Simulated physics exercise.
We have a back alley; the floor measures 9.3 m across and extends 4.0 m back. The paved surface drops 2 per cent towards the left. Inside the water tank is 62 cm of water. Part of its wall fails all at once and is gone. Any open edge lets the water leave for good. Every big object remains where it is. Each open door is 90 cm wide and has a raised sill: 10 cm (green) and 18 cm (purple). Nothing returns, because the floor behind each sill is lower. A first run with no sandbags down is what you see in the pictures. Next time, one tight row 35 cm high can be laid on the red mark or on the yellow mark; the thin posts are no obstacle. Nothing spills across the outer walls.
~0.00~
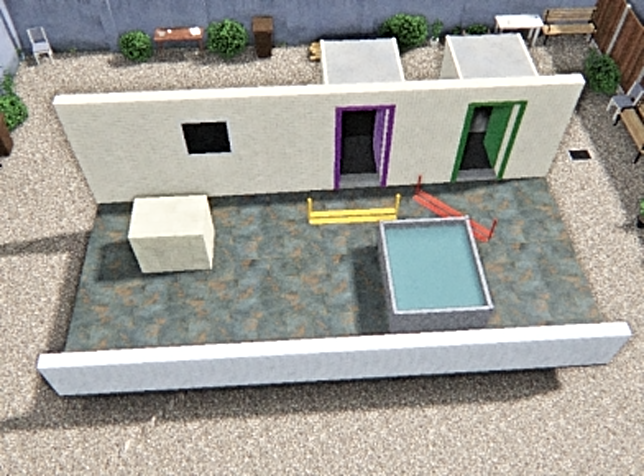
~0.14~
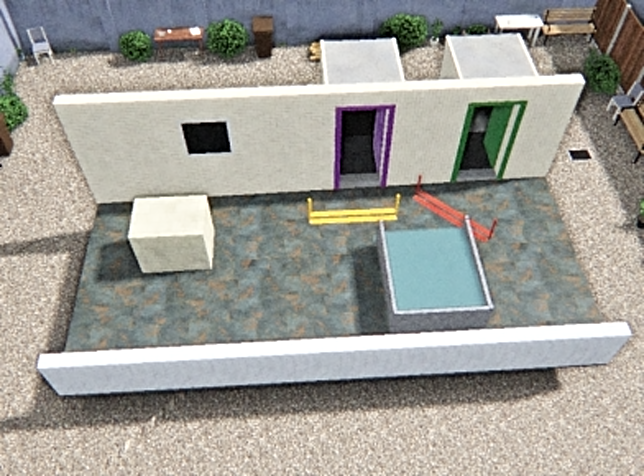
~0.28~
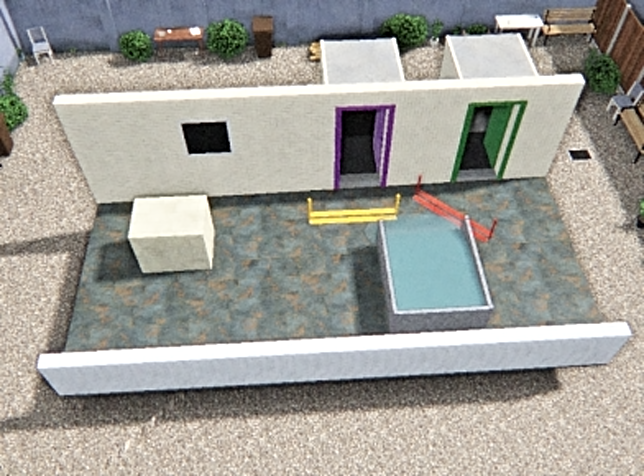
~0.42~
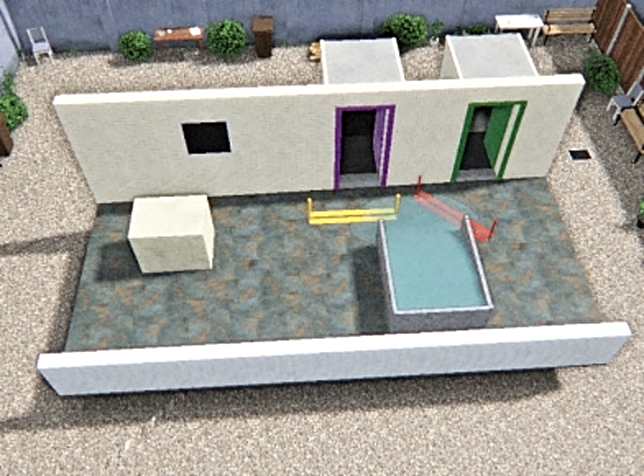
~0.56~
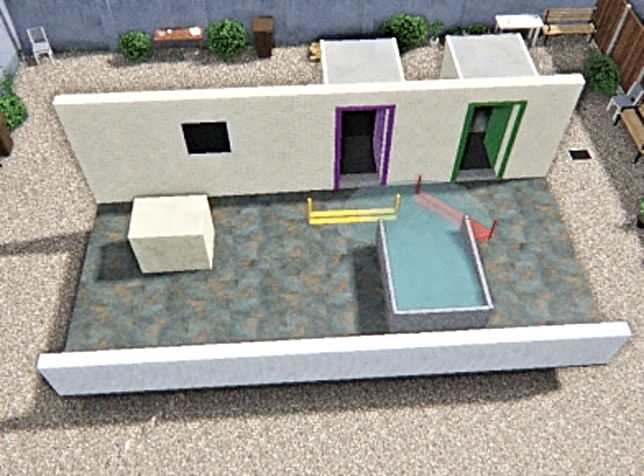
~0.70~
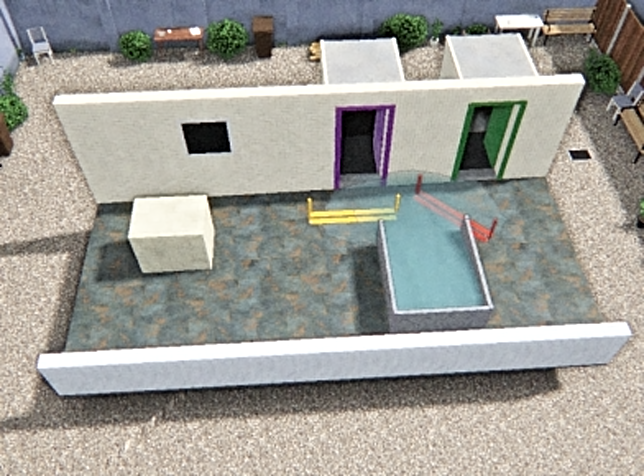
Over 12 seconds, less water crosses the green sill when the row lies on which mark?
On the red one.
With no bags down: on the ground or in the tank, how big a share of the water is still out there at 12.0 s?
I'd put it at around 32 per cent.
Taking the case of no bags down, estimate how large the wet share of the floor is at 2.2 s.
It comes to about 25 percent wet.
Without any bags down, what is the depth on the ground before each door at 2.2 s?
Reading (cm) - green: 18; purple: 28.
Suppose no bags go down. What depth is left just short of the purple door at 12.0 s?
3.0 cm.
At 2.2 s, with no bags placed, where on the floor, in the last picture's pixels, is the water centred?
Close to (405, 230) in the last picture.
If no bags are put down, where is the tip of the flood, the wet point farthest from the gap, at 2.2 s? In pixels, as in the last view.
The front reaches farthest at about (184, 200).
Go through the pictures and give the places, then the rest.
The first picture shows still water, 62 cm deep, in the water tank at (433, 265).
In the second picture, water pours out on the water tank's far side and has run 0.9 m, to a hidden place; typically 8 cm deep outside, 62 cm at the water tank's back.
In the third picture, water pours out on the water tank's far side and has run 1.1 m, to (370, 228); typically 11 cm deep outside, 62 cm at the water tank's back.
In the fourth picture, water pours out on the water tank's far side and has run 1.4 m, to (372, 204); typically 9 cm deep outside, 62 cm at the water tank's back.
In the fifth picture, water pours out on the water tank's far side and has run 1.8 m, to (367, 187); typically 8 cm deep outside, 57 cm at the water tank's back.
In the sixth picture, the front is at (339, 189), 2.2 m from the gap on the water tank's far side; 4.5 m2 of floor is under water; 51 cm left at the back of the water tank.
After 1.4 s water covers 20 % of the floor and is deepest (42 cm) near (408, 187) in the run without bags; in at the green door, 4 L with no bags, 0 L with the row on red, 8 L on yellow.
After 2.2 s water covers 25 % of the floor and is deepest (32 cm) near (400, 187) in the run without bags; in at the green door, 26 L with no bags, 0 L with the row on red, 36 L on yellow.
After 3.5 s water covers 50 % of the floor and is deepest (18 cm) near (215, 245) in the run without bags; in at the green door, 45 L with no bags, 0 L with the row on red, 60 L on yellow.
After 7.0 s water covers 65 % of the floor and is deepest (9 cm) near (215, 245) in the run without bags; in at the green door, 46 L with no bags, 0 L with the row on red, 61 L on yellow.
After 12.0 s water covers 60 % of the floor and is deepest (5 cm) near (214, 252) in the run without bags; in at the green door, 47 L with no bags, 0 L with the row on red, 61 L on yellow.
